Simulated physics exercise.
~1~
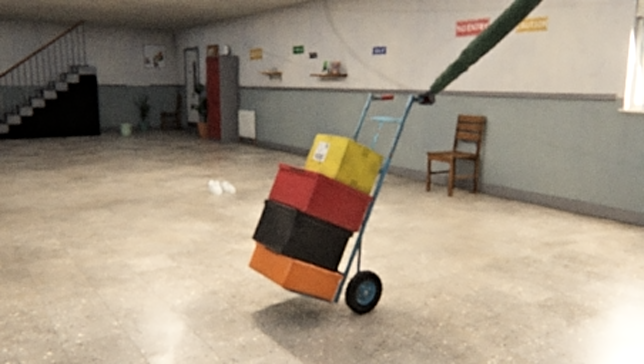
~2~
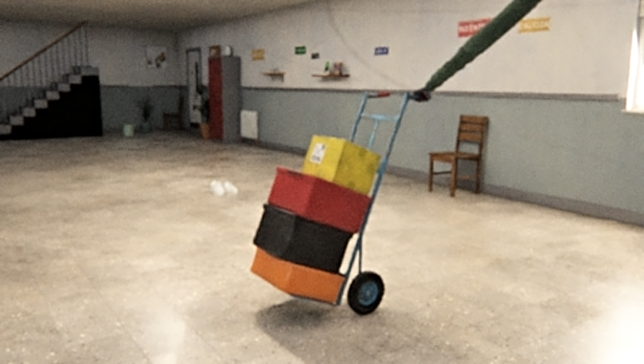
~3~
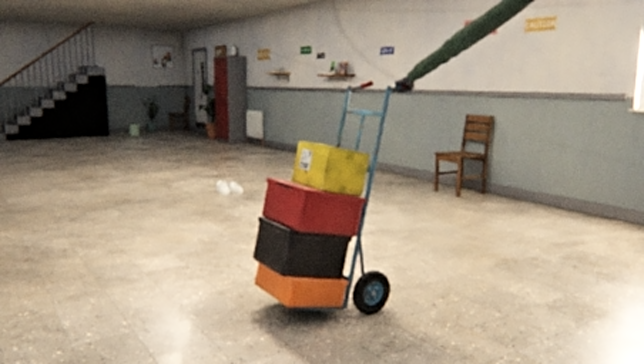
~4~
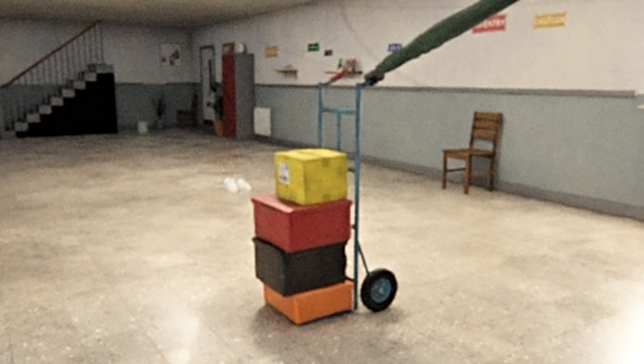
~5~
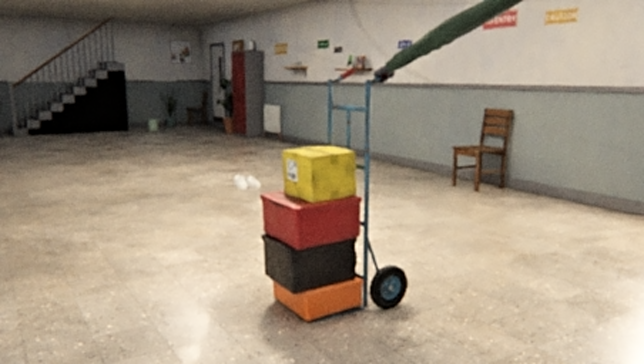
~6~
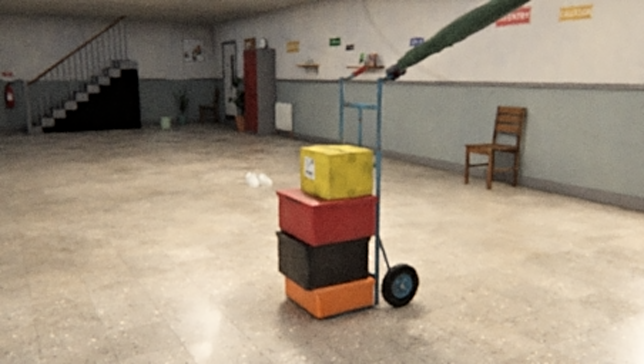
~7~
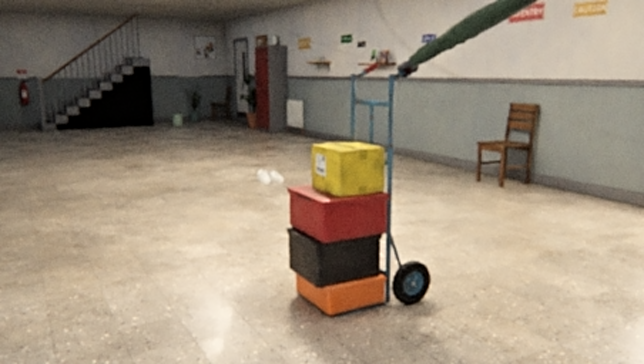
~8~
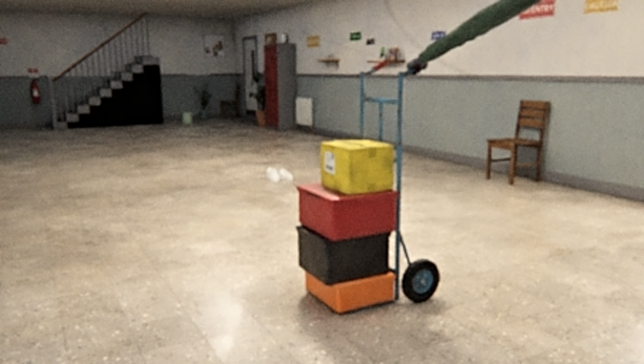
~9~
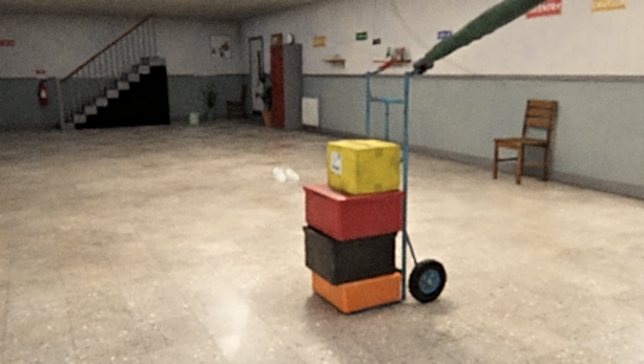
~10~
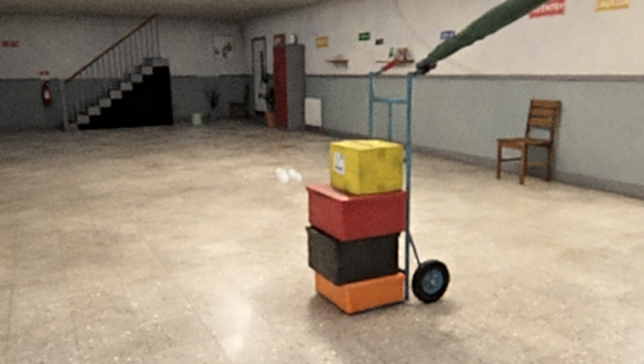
Blue sack truck stacked with four orange, black, red and yellow boxes swinging upright from a tilt, the stack staying intact.
